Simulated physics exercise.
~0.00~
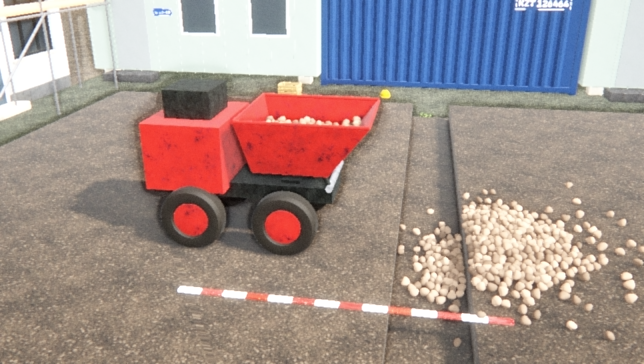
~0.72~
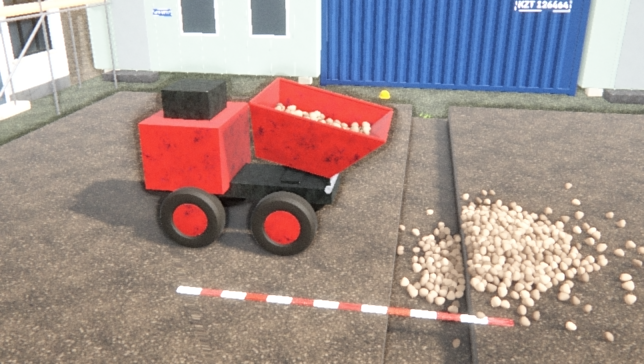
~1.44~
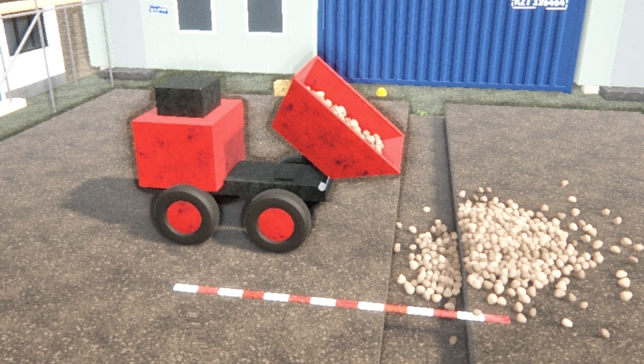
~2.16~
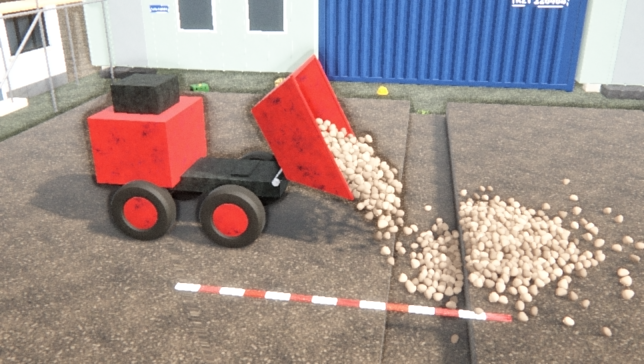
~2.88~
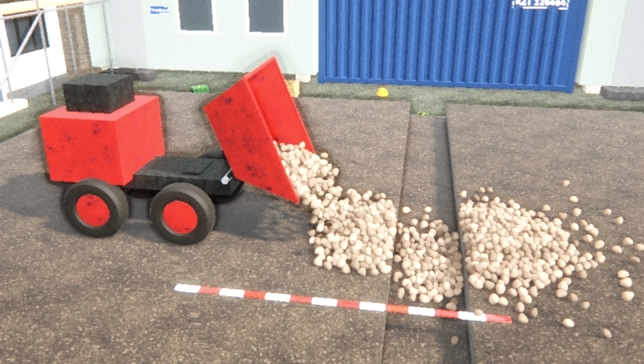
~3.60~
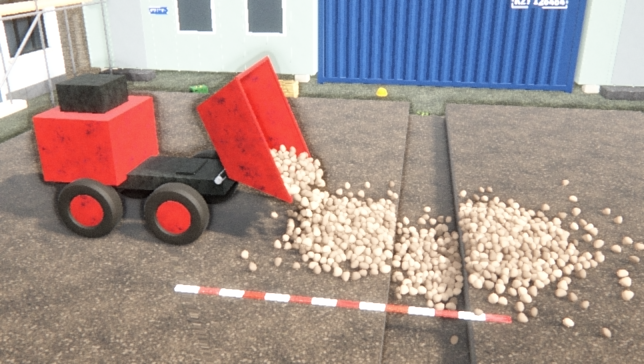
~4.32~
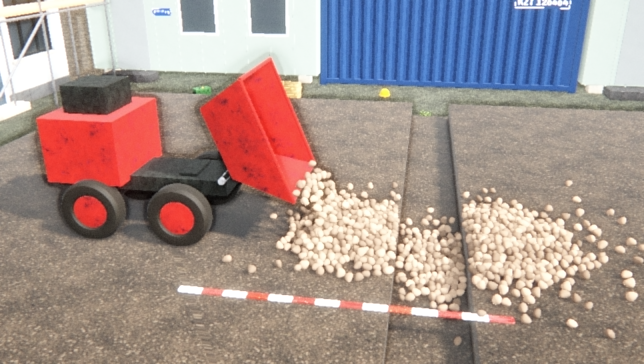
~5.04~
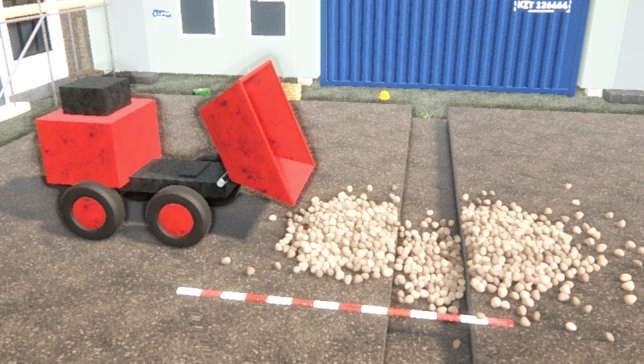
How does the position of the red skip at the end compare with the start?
At the end the skip is farther to the left and slightly higher in view than at the start.
